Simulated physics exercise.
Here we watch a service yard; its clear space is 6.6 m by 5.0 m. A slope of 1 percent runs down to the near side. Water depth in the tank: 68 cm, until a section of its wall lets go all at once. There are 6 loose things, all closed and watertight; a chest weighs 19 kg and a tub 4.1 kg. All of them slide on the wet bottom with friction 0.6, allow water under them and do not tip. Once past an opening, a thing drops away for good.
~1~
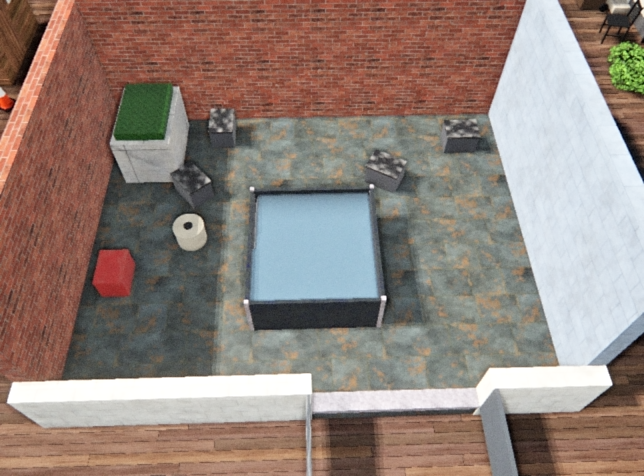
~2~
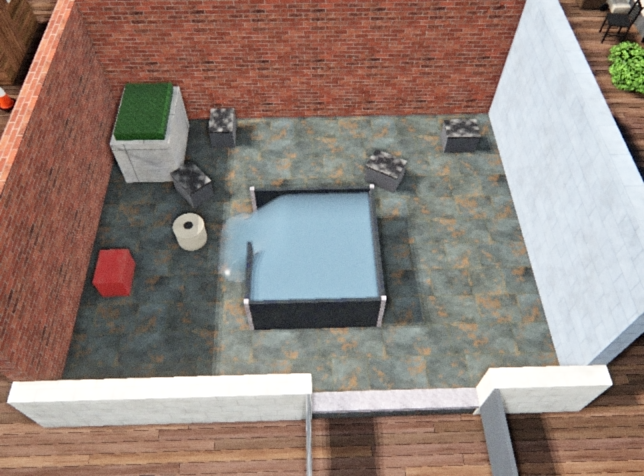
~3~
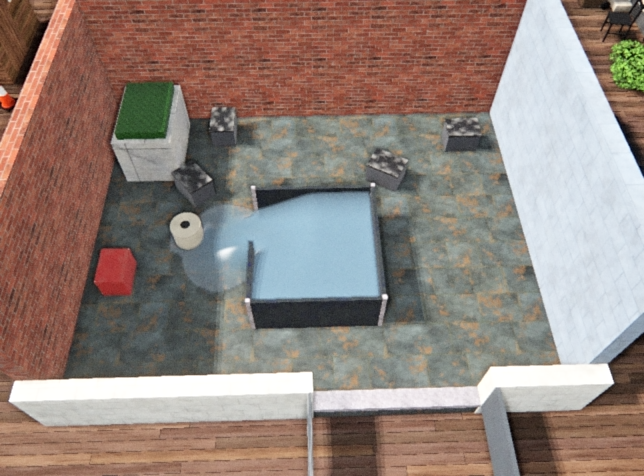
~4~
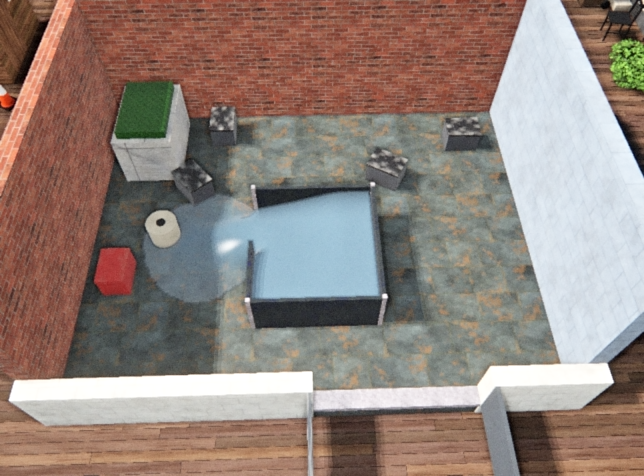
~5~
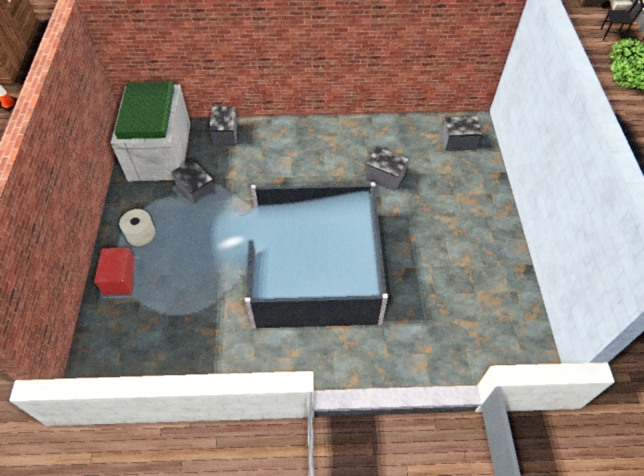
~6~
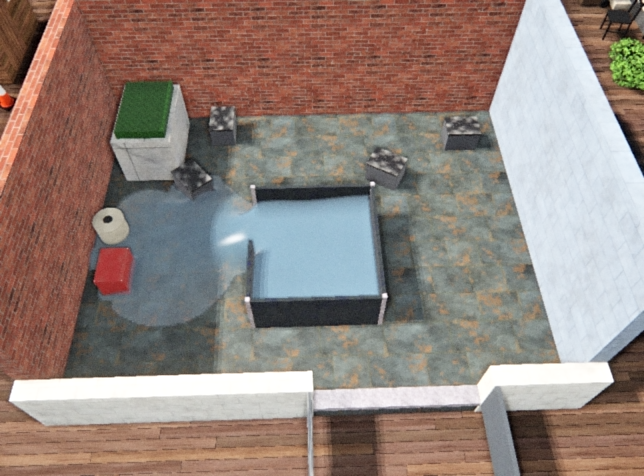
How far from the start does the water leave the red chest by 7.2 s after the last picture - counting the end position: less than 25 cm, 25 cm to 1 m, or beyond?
I'd say the red chest makes a long trip.
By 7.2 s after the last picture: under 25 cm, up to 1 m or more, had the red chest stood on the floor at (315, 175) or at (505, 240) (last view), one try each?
First it remains in place, then it remains in place.
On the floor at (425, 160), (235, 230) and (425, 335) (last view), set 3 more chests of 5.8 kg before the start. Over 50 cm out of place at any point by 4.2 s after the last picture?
In turn: Under, over, more.
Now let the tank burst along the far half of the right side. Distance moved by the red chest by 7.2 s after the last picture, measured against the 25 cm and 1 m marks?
From there, the red chest remains planted.
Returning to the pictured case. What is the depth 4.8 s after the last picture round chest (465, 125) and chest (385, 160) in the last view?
I'd estimate 2 cm for the first and 2 cm for the second.
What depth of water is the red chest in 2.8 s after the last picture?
Roughly 8 cm at that moment.
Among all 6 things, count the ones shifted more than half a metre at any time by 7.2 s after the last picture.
It adds up to 4.
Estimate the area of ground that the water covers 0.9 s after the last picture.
About 11.0 m2 is covered.
Then, 0.9 s after the last picture the red chest is near (83, 285), 0.5 m from its start, afloat; 0 of 6 are out; 2 afloat.
Then, 2.8 s after the last picture the red chest is near (200, 345), 1.8 m from its start, aground; 0 of 6 are out; 1 afloat.
Then, 4.8 s after the last picture the red chest is near (370, 348), 3.8 m from its start, aground; 0 of 6 are out; 1 afloat.
Then, 7.2 s after the last picture the red chest is near (460, 394), 5.0 m from its start, aground; 0 of 6 are out; 1 afloat.
